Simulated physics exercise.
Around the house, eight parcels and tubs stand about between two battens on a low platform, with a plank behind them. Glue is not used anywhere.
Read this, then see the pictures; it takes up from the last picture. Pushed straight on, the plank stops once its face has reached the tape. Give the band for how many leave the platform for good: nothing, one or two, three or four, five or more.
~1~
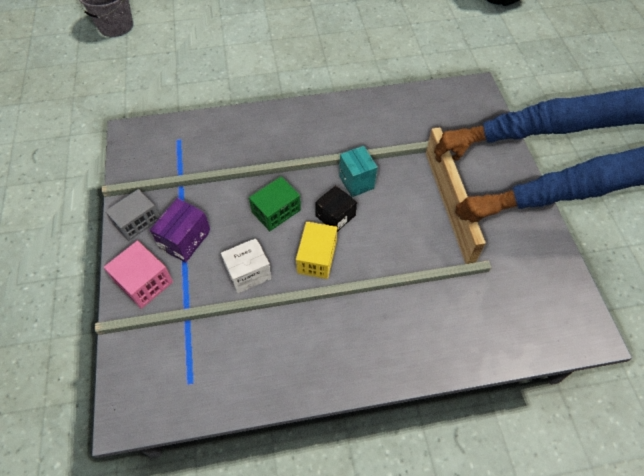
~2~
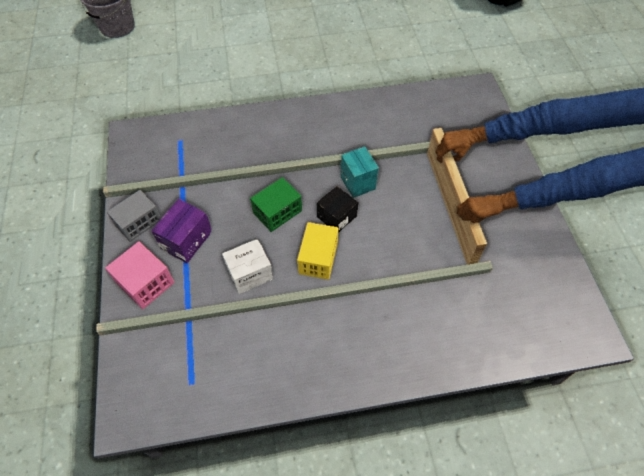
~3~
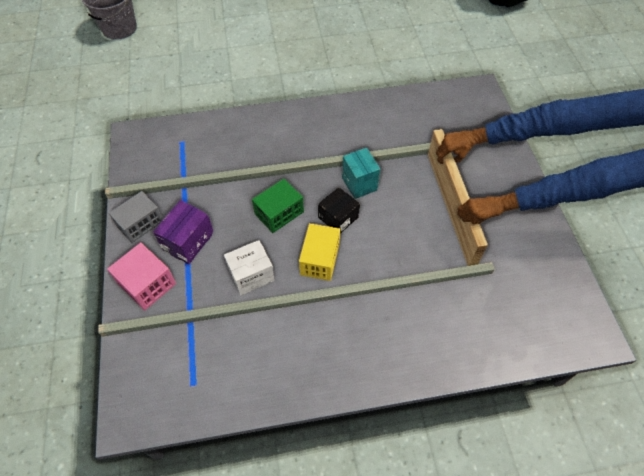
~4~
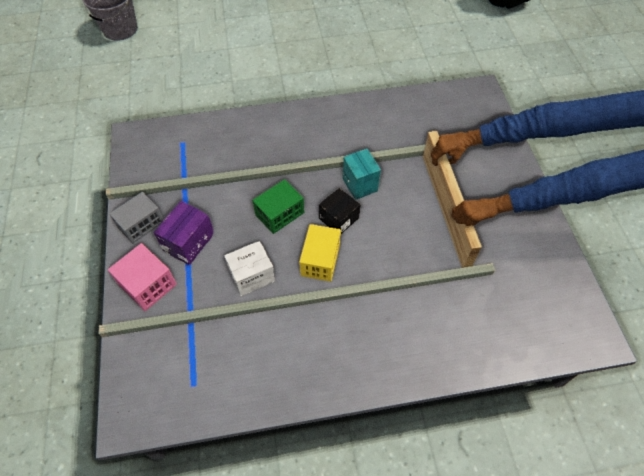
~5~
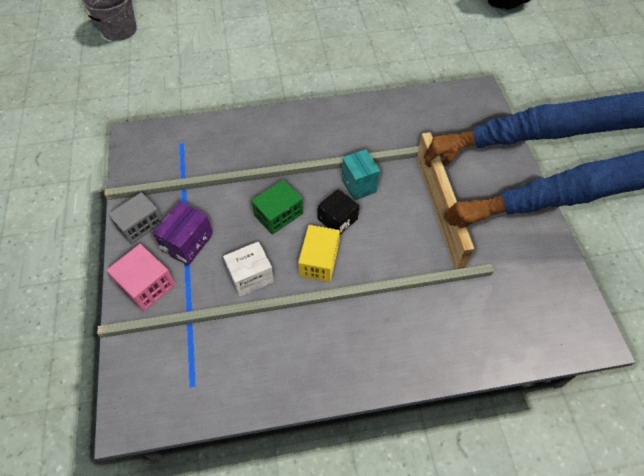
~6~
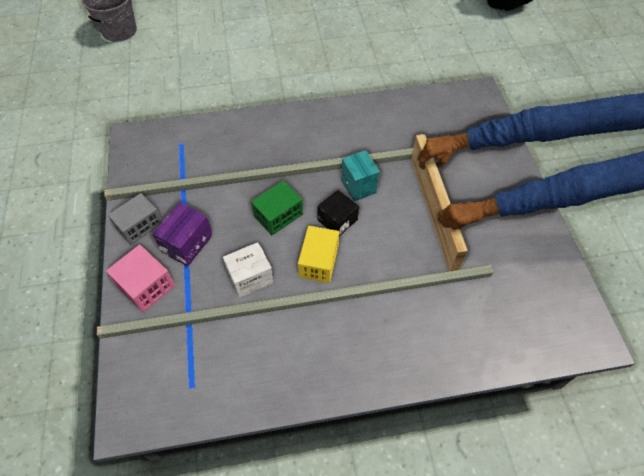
Band: One or two.
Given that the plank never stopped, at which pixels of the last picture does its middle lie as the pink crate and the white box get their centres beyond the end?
(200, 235) and (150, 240), roughly.
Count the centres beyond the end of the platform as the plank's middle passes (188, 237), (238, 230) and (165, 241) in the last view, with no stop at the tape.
1; 0; 2.
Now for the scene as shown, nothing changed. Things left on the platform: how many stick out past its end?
The overhang total is 2.
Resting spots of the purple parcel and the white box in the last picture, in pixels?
Purple parcel at about (109, 254), white box at about (132, 286).
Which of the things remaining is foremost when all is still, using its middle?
The purple parcel is the one.
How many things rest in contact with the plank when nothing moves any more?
In total, 3.
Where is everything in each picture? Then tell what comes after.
Grey crate (133, 215); pink crate (139, 275); purple parcel (182, 231); plank (453, 194); tape (184, 245), in the first picture.
Pink crate (141, 275); plank (454, 195), in the second picture.
Purple parcel (185, 232); green crate (278, 206), in the third picture.
Grey crate (137, 218); white box (250, 269), in the fourth picture.
Pink crate (142, 278); turquoise parcel (360, 175), in the fifth picture.
Grey crate (136, 219); pink crate (141, 279); purple parcel (184, 234); plank (436, 201); tape (186, 249), in the sixth picture.
Early on, none off yet; grey crate at rest near (136, 219); pink crate at rest near (141, 279); purple parcel at rest near (184, 234).
A while later, none off yet; grey crate at rest near (136, 219); pink crate travelled a little near (131, 284); purple parcel travelled about its own width near (155, 246).
Finally, the number that fall off is one or two; lost, pink crate.
